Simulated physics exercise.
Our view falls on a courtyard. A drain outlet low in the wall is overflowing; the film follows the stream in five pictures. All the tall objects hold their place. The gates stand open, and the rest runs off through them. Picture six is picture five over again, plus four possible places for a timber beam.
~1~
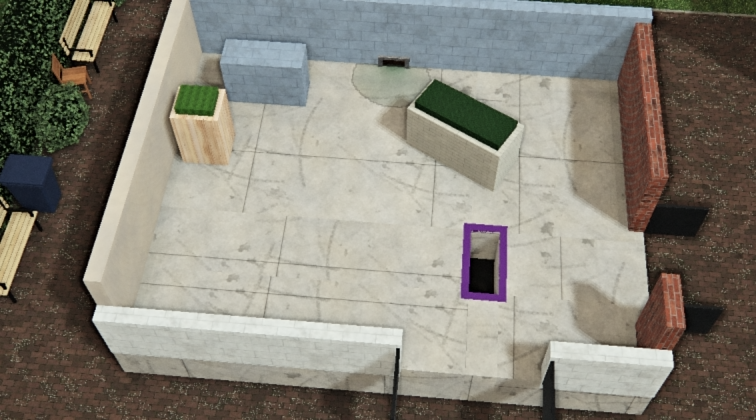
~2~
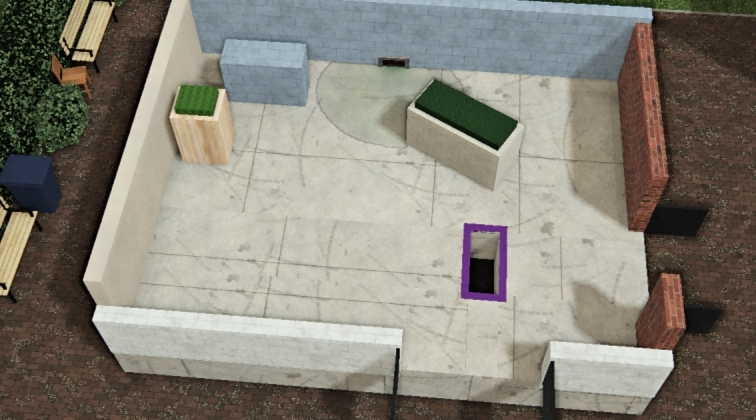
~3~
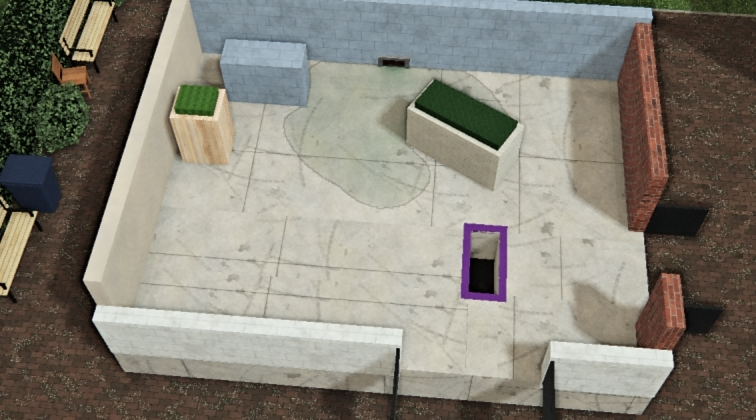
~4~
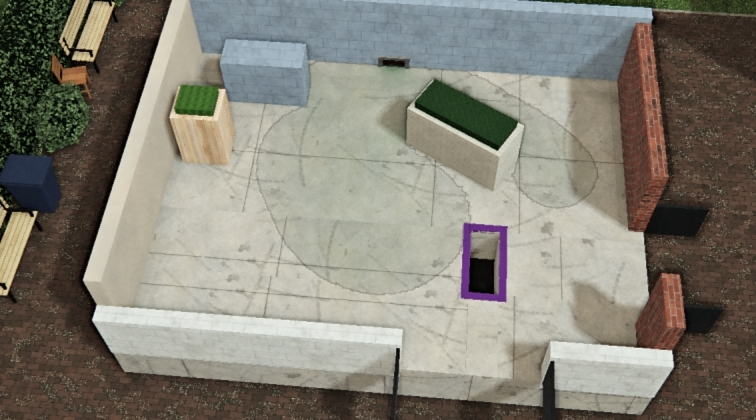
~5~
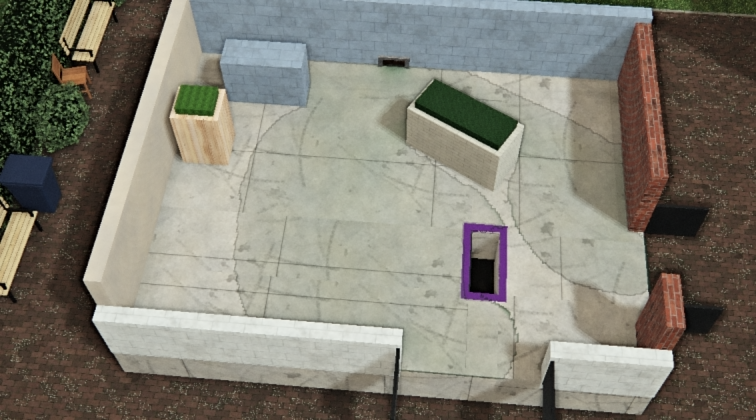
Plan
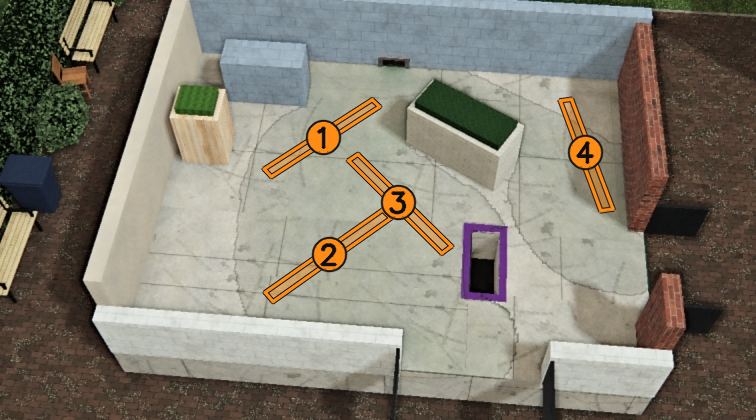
Walled courtyard with planters and open gates, a thin sheet of water spreading from the back wall and reaching the purple-edged pit.
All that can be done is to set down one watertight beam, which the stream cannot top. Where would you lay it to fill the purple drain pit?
Spot 3.
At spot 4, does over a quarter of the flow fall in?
No, it does not.
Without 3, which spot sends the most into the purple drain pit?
Spot 2.
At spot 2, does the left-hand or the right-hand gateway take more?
The left gate.
On the marked copy, 1 from (267, 172) to (375, 103); 2 from (269, 297) to (386, 214); 3 from (353, 157) to (446, 249); 4 from (565, 100) to (606, 209).
Choosing 1, about 9 % of the stream runs into the purple drain pit, about 89 % out by the gates.
Choosing 2, about 17 % of the stream runs into the purple drain pit, about 81 % out by the gates.
Choosing 3, about 29 % of the stream runs into the purple drain pit, about 70 % out by the gates.
Choosing 4, about 11 % of the stream runs into the purple drain pit, about 88 % out by the gates.
